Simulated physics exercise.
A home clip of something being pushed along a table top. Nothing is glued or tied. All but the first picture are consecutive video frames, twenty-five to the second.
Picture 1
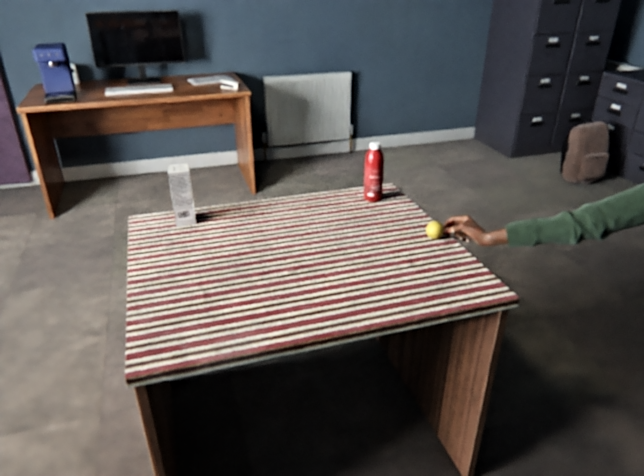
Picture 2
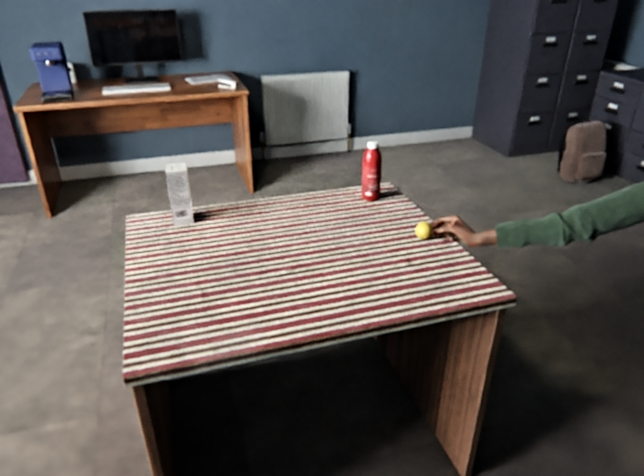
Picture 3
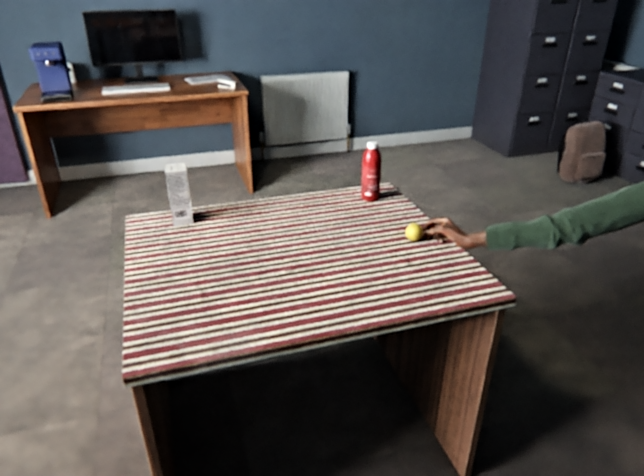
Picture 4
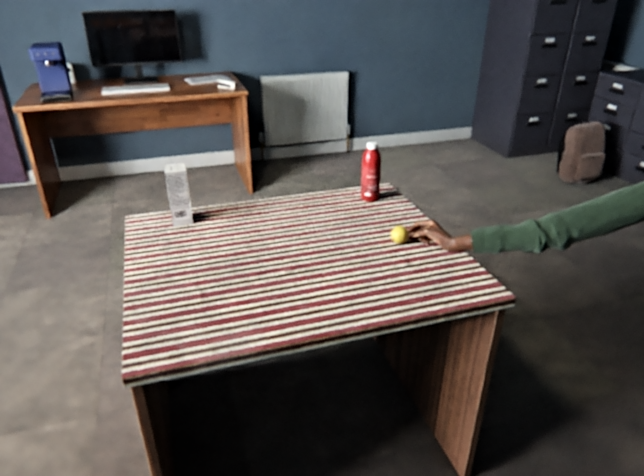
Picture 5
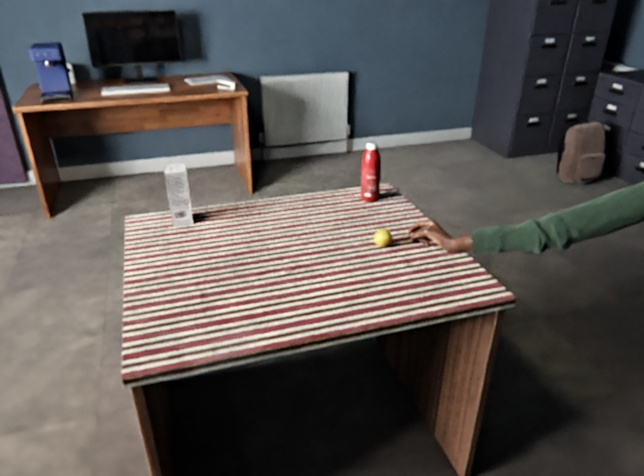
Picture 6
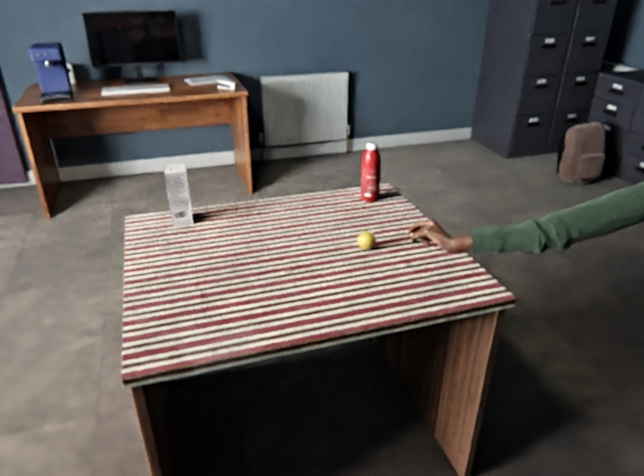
In the video, a hand in a green sleeve pushes a yellow lemon leftward across a striped table top, past a red bottle standing near the back edge, then stays behind as the lemon rolls farther left, away from the fingers.
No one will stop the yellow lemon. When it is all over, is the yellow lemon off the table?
The yellow lemon drops to the floor.
Then, 0.30 s on from there, yellow lemon shifted well along near (244, 260).
Then, 0.70 s on from there, yellow lemon now off the table.
Then, 1.00 s on from there, things are still on the move.
In the end, off the table, yellow lemon.
